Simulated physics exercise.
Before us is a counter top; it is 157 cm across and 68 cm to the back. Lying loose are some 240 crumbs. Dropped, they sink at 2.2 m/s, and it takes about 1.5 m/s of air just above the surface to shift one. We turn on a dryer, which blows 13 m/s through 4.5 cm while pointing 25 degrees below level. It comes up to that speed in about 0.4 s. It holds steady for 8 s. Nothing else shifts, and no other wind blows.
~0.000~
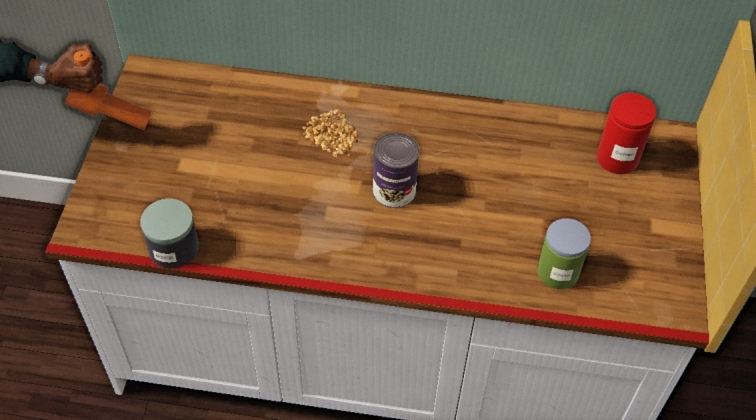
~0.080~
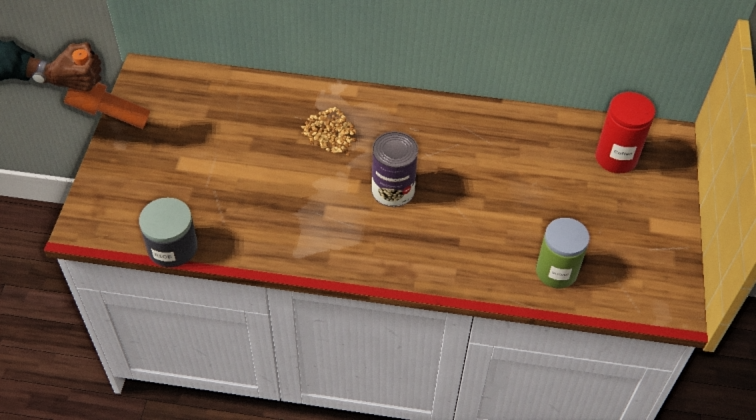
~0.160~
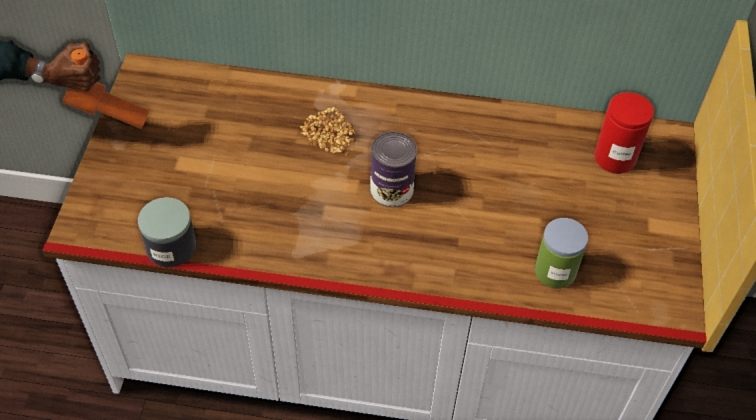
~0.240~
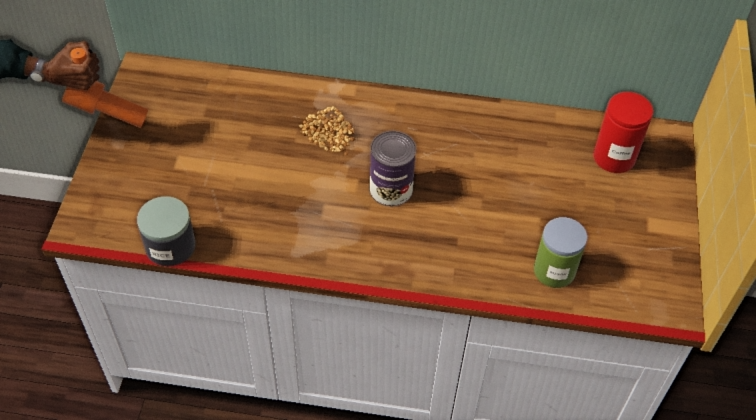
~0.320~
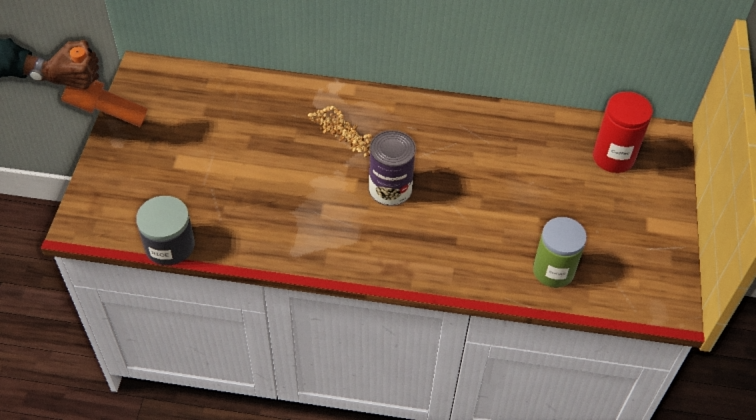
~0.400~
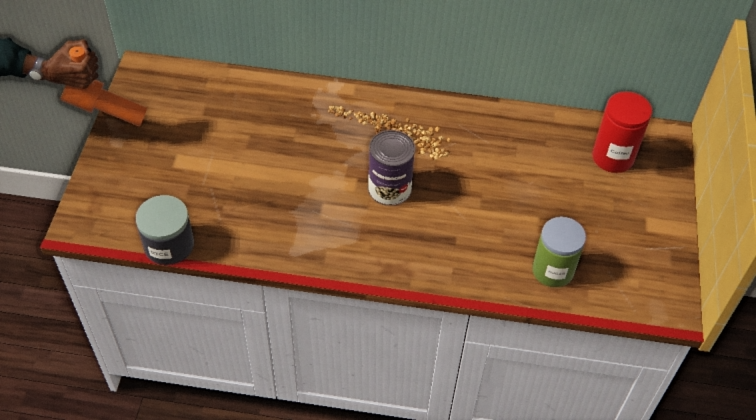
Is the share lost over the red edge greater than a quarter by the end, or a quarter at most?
I'm expecting the count past that edge to remain at or under a quarter.
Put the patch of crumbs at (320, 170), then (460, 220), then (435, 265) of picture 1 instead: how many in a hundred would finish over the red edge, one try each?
First try 40 %, second 2 %, third 80 %.
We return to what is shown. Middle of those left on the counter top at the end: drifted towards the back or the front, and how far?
The middle sits nearer the rear edge now, some 15 cm away from where it began.
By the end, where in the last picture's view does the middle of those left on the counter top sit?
Look somewhere near (682, 131).
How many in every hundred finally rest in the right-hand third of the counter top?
Around 90 per cent.
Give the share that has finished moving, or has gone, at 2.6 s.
Some 40 per cent.
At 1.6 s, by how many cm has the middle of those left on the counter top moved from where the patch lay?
Roughly 95 centimetres.
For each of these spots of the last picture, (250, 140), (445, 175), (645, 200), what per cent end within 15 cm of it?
Taking the spots one by one, around 0 %, 0 % and 20 %.
After 1.6 s, 61 % are on the move or not yet settled, 0 % are over the red edge; the middle of those still in play is near (682, 131).
After 2.6 s, 57 % are on the move or not yet settled, 0 % are over the red edge; the middle of those still in play is near (683, 133).
After 4.4 s, 53 % are on the move or not yet settled, 2 % are over the red edge; the middle of those still in play is near (683, 133).
After 8.0 s, at the end, 7 % are over the red edge; the middle of those still in play is near (682, 131).
